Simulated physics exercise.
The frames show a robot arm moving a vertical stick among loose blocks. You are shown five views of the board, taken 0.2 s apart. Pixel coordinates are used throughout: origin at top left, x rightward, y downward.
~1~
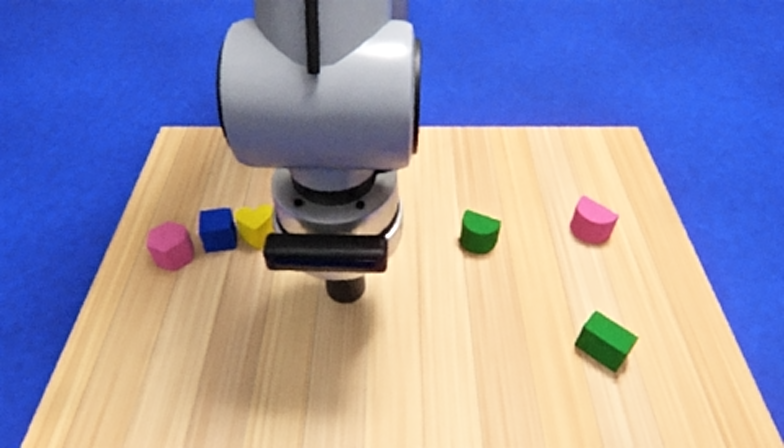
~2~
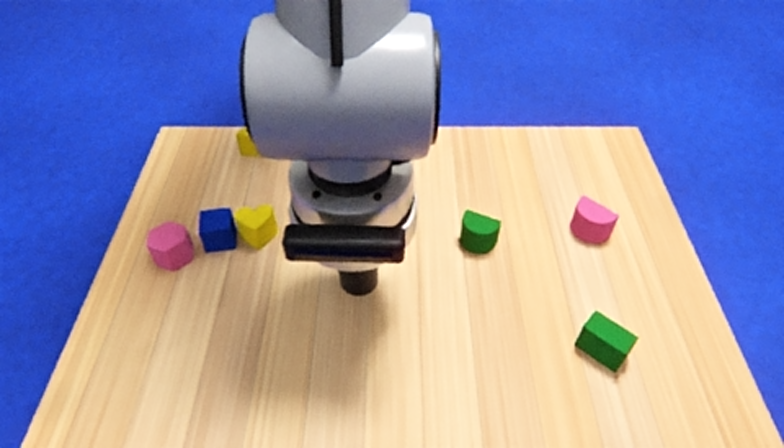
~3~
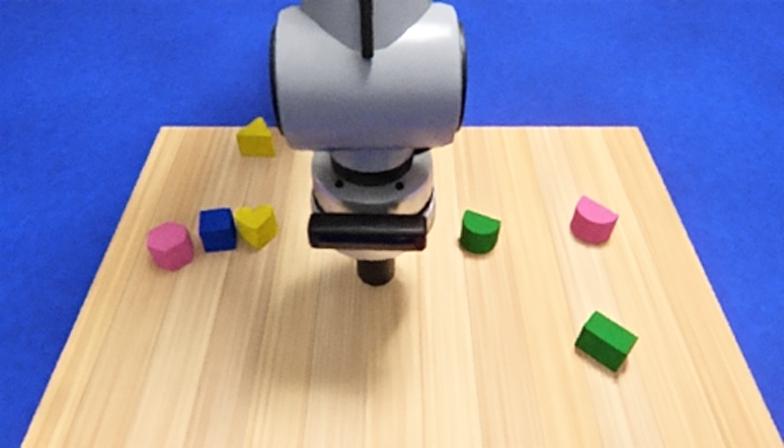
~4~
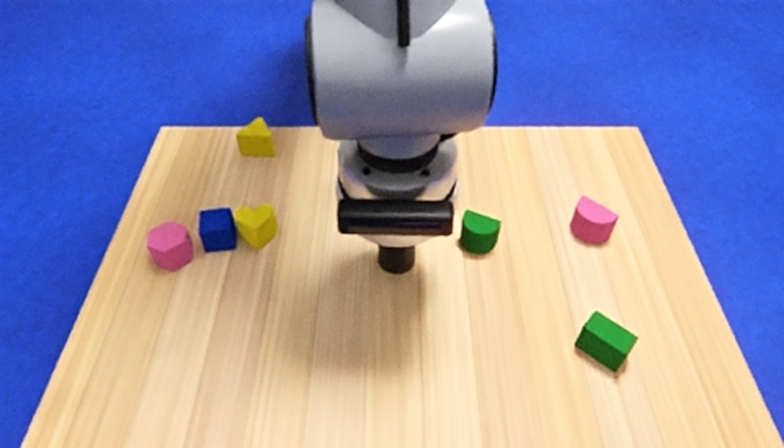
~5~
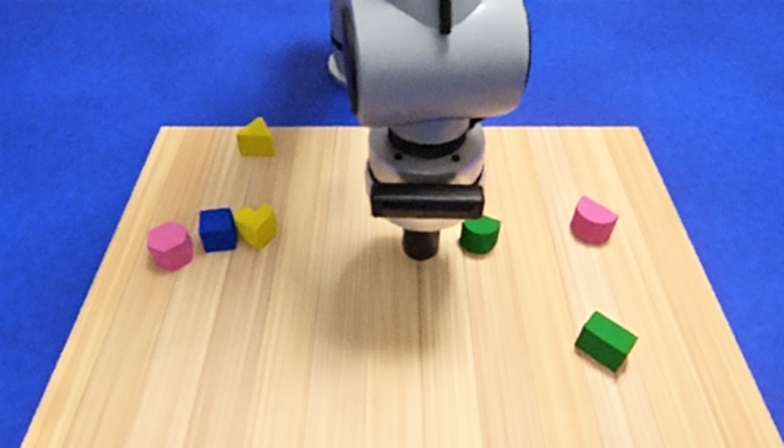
A robot arm holding a vertical stick glides steadily rightward and slightly away from the viewer over a wooden board, uncovering a yellow triangular block behind it and nearing a green half-round block, while the scattered blocks stay still.
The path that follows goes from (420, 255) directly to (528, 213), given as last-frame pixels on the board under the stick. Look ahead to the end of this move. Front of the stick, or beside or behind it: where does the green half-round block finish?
It ends up beside or behind the stick.
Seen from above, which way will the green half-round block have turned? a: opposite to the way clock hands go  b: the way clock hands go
That would be b.
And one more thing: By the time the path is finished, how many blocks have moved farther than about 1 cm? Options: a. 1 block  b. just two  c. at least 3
Option a.
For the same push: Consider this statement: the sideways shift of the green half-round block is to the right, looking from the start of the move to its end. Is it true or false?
It is true.
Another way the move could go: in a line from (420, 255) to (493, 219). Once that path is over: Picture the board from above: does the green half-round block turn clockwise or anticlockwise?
Spin direction: Clockwise.
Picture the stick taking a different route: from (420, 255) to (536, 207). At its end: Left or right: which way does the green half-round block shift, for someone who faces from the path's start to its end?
It is pushed towards the right-hand side.
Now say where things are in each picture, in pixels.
The first frame shows tip of the stick at (346, 288), middles of tops, green half-round block at (480, 222), pink half-round block at (595, 210).
The second frame shows stick at (359, 281), nothing pushed.
The third frame shows stick at (376, 271), nothing pushed.
The fourth frame shows stick at (397, 260), nothing pushed.
The fifth frame shows stick at (421, 247), green half-round block at (480, 222), pink half-round block at (595, 210).
On the path given first. One third of the way, stick at (460, 231); green half-round block at (497, 220), turned 15° clockwise.
Two thirds of the way, stick at (496, 218); green half-round block at (530, 217), turned 75° clockwise.
At the end, stick at (531, 204); green half-round block at (544, 217), turned 125° clockwise; pink half-round block unmoved.
